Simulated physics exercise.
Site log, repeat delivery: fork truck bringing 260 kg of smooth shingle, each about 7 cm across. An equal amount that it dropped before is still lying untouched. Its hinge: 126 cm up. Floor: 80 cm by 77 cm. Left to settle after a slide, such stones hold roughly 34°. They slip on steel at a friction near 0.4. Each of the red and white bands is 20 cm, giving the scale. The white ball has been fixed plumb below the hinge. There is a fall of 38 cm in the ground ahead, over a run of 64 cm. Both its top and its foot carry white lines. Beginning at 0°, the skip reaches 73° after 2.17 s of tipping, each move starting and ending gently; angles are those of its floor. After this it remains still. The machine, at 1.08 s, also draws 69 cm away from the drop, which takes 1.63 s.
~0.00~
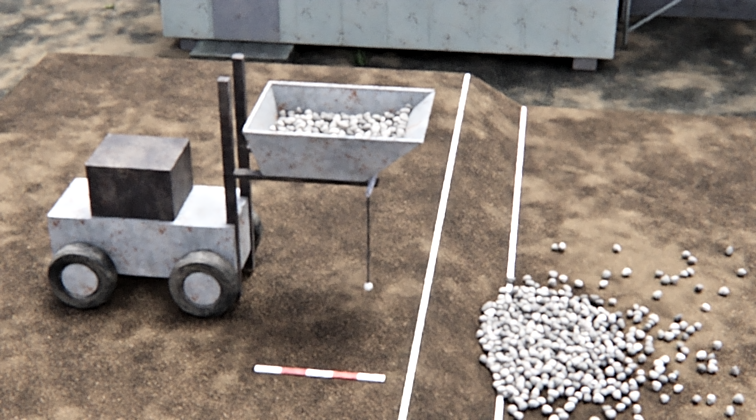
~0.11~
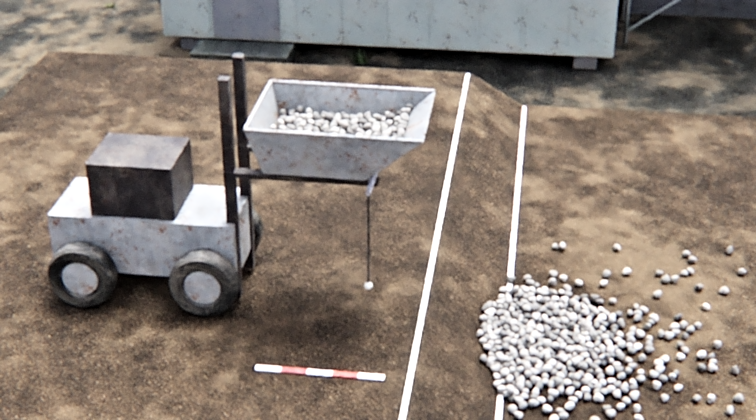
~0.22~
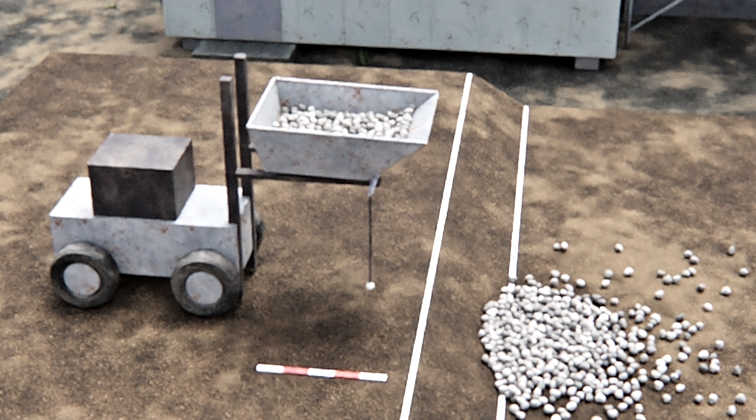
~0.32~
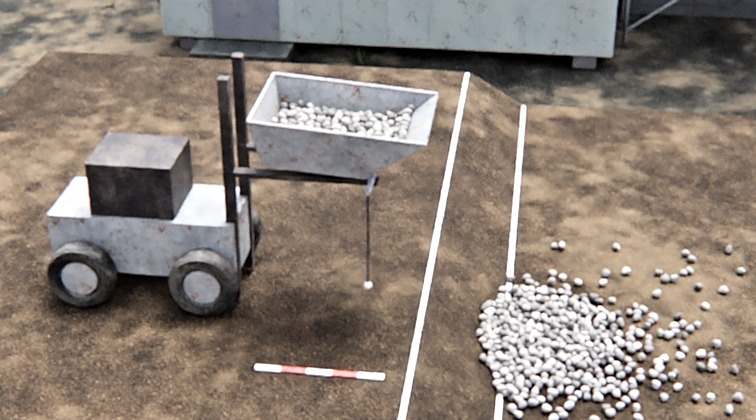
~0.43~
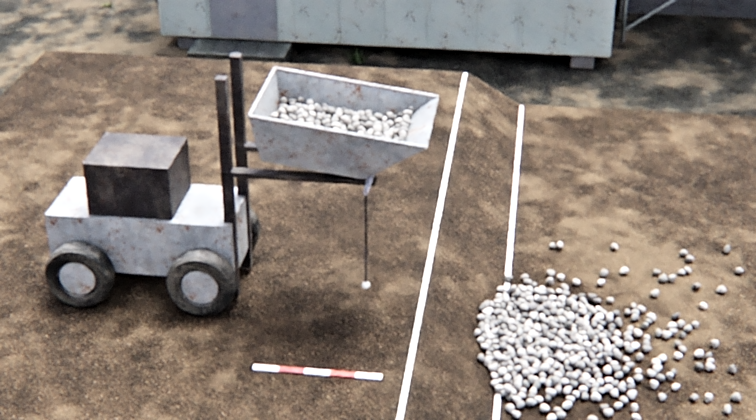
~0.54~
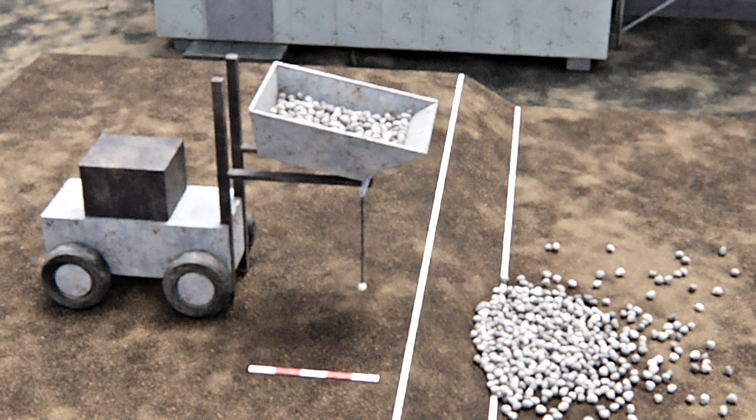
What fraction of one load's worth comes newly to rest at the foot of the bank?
About 46 per cent of a load.
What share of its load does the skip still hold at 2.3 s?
About 10 percent is still in there.
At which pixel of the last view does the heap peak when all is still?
The top of the heap sits near (403, 295).
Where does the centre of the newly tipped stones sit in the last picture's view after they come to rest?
Centre at roughly (491, 329).
After 1.6 s the floor is at 62°; in per cent of one load, 92 in the skip, 15 on the top or the slope, 90 at the foot of the bank; the foremost stones are at (742, 340).
After 2.3 s the floor is at 73°; in per cent of one load, 8 in the skip, 82 on the top or the slope, 108 at the foot of the bank; the foremost stones are at (742, 340).
After 3.2 s the floor is at 73°; in per cent of one load, 0 in the skip, 63 on the top or the slope, 135 at the foot of the bank; the foremost stones are at (742, 340).
After 5.6 s the floor is at 73°; in per cent of one load, 0 in the skip, 62 on the top or the slope, 136 at the foot of the bank; the foremost stones are at (742, 340). Net gain at the foot of the bank, 46.
